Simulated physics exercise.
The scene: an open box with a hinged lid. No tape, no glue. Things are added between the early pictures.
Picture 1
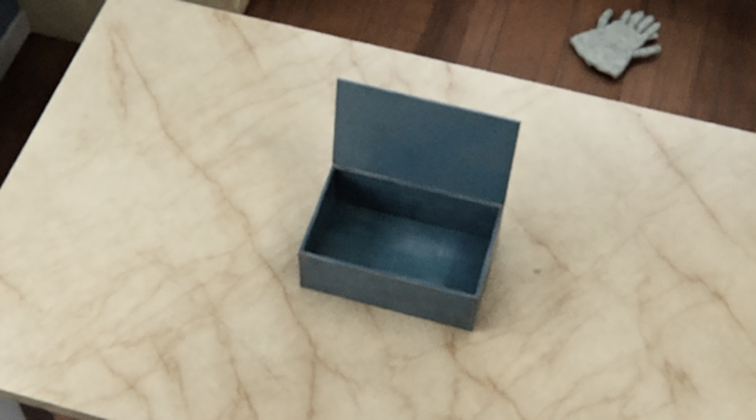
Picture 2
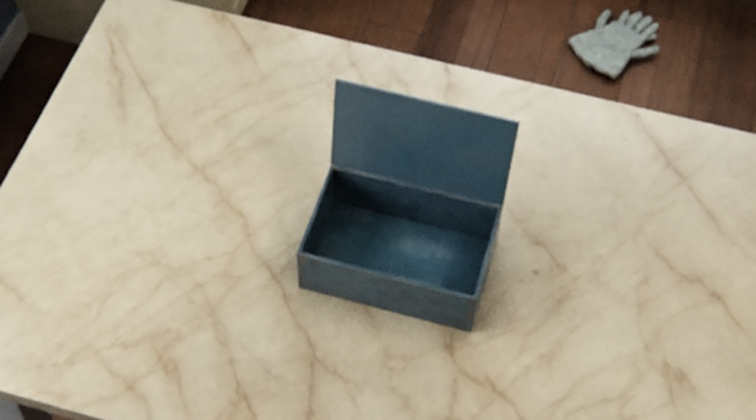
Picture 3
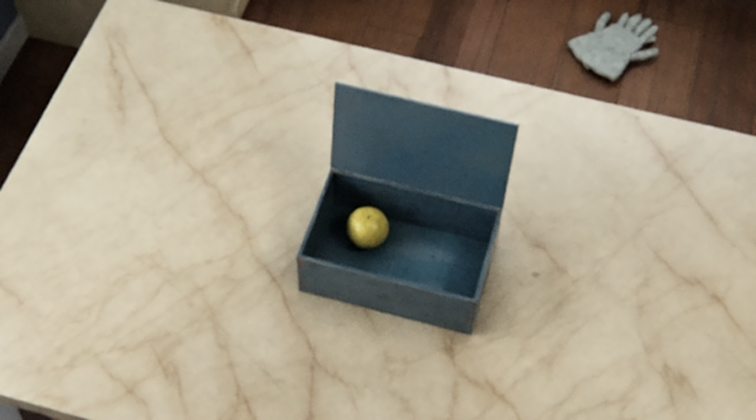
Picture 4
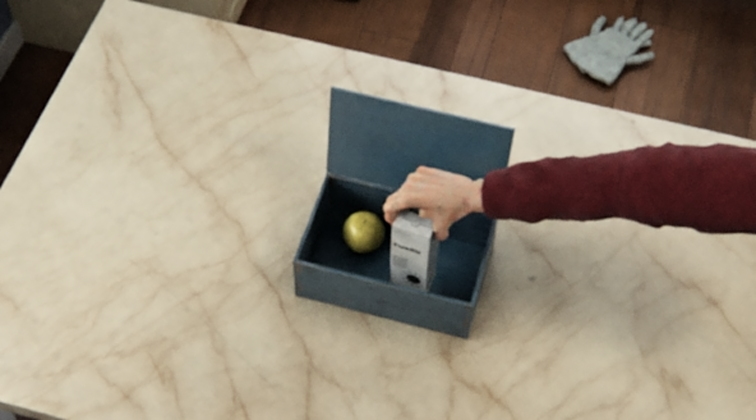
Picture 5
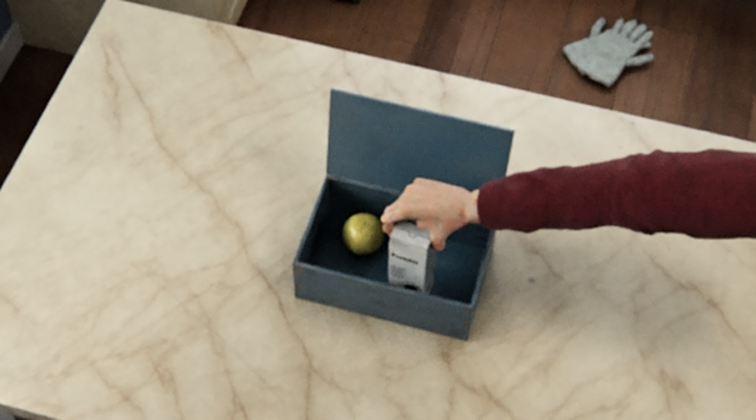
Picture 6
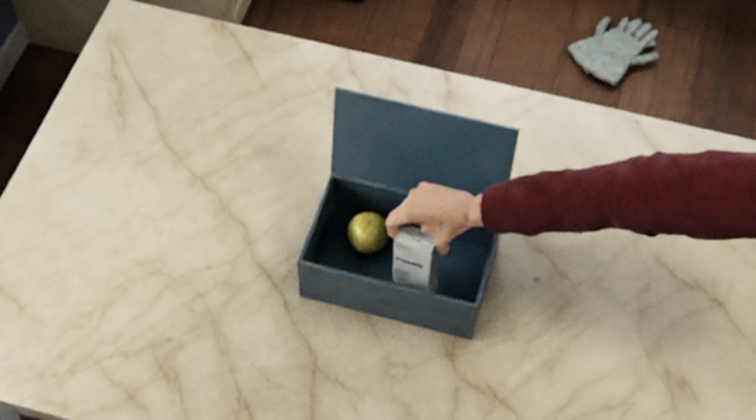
A yellow ball-shaped fruit appeared inside the open, empty blue box on the marble table, and then a hand in a dark red sleeve lowered a small white carton in to the right of it.
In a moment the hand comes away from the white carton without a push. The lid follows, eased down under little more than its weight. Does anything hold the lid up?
Outcome: The lid will not close.
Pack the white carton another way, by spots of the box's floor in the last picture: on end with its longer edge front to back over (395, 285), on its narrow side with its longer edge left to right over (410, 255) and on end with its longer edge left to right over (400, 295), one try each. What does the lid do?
First, it will not close; second, it closes; third, it is held up.
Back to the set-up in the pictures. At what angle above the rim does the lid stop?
About 35°.
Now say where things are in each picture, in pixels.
The last thing is not in view yet, in the first picture.
The last thing is not in view yet, in the second picture.
The last thing is not in view yet; yellow apple (367, 228), in the third picture.
Still above its spot; white carton (415, 251); yellow apple (364, 232), in the fourth picture.
Still above its spot; white carton (412, 261); yellow apple (363, 234), in the fifth picture.
In place under the hand; white carton (417, 265); yellow apple (368, 233), in the sixth picture.
Then, 1.30 s after the last picture, lid 80° above the rim.
Then, 1.60 s after the last picture, lid 56° above the rim.
Then, 2.10 s after the last picture, lid 35° above the rim; white carton tipped 8° from how it was near (412, 273).
At rest, lid 35° above the rim; left askew, white carton; yellow apple in place. Seen from the same camera at the end, white carton near (412, 273).
